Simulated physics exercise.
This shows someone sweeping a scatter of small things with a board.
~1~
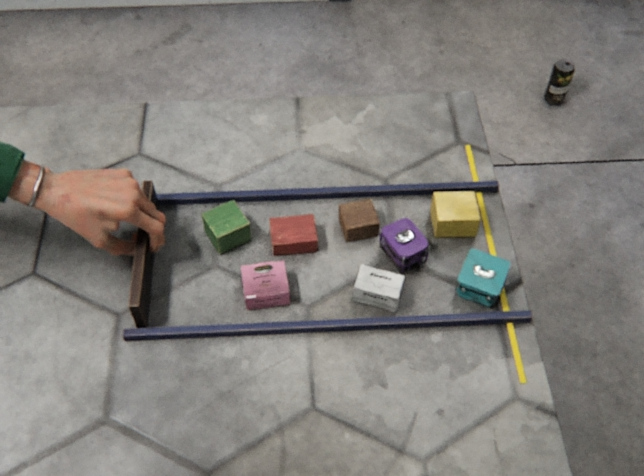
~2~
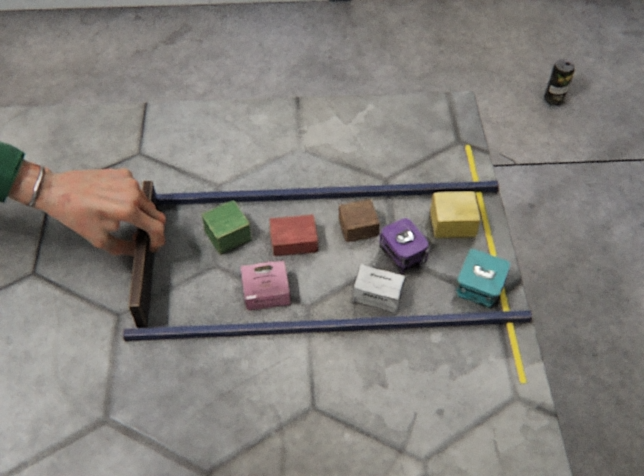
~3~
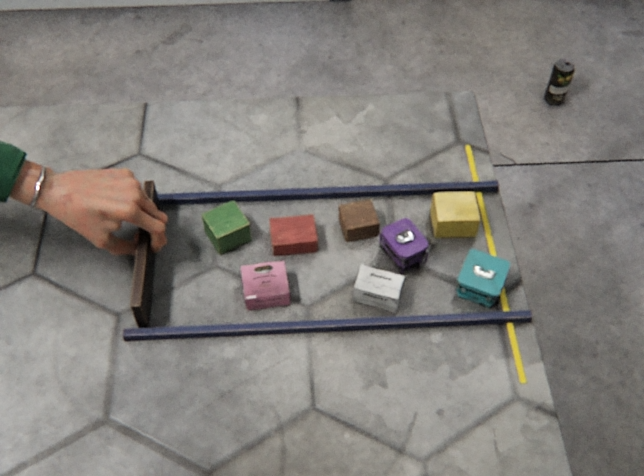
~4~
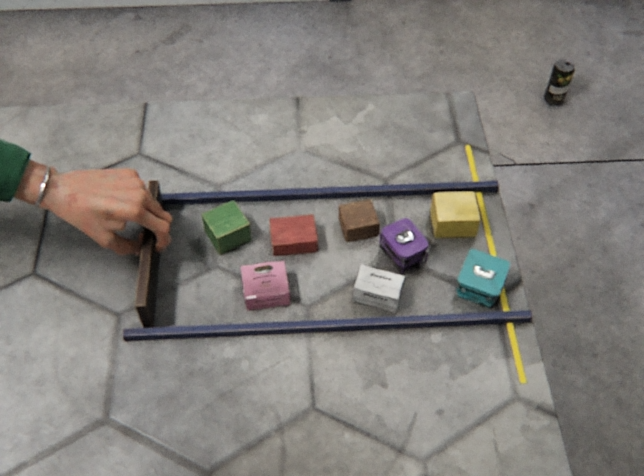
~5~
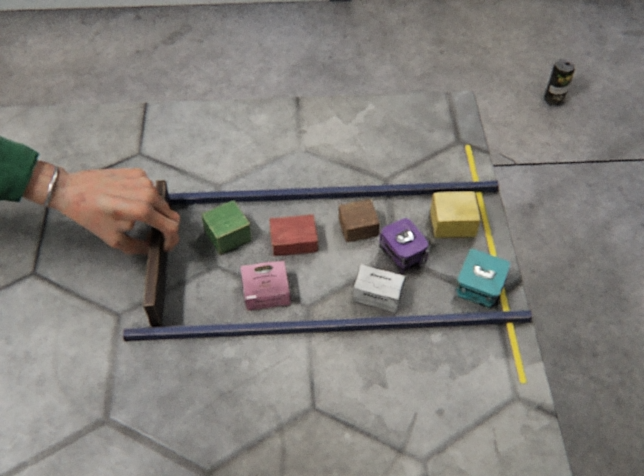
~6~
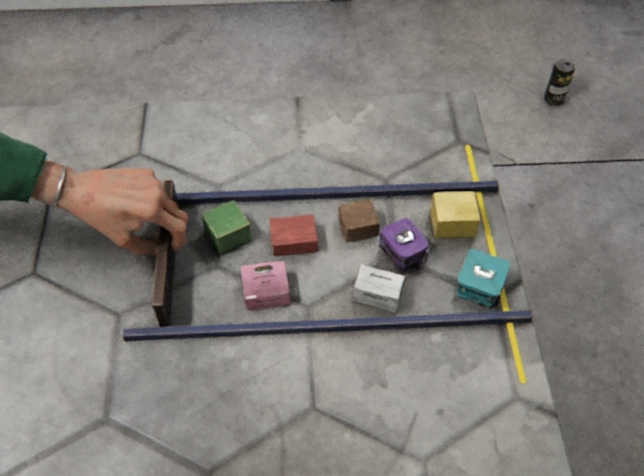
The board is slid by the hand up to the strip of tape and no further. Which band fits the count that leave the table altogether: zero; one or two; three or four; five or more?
The band that fits is five or more.
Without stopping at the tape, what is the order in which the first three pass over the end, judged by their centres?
First the yellow block, then the turquoise case, then the brown block.
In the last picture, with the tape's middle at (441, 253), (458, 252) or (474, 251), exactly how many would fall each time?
The counts: 3, 5 and 6.
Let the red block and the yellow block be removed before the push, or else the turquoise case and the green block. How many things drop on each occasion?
I'd say 4 the first time and 4 the second time.
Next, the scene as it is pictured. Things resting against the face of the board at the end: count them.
Count: 2.
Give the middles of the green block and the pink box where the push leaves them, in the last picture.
The green block stops around (507, 222); the pink box around (524, 279).
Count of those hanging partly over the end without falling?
It's 2.
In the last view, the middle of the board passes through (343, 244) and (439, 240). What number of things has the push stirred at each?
Note: First position 7; second position 8.
Early on, none off yet; turquoise case at rest near (482, 279); yellow block at rest near (455, 215); purple case moving near (413, 247).
Finally, the number that fall off is five or more; lost, red block, brown block, white box, purple case, yellow block and turquoise case.
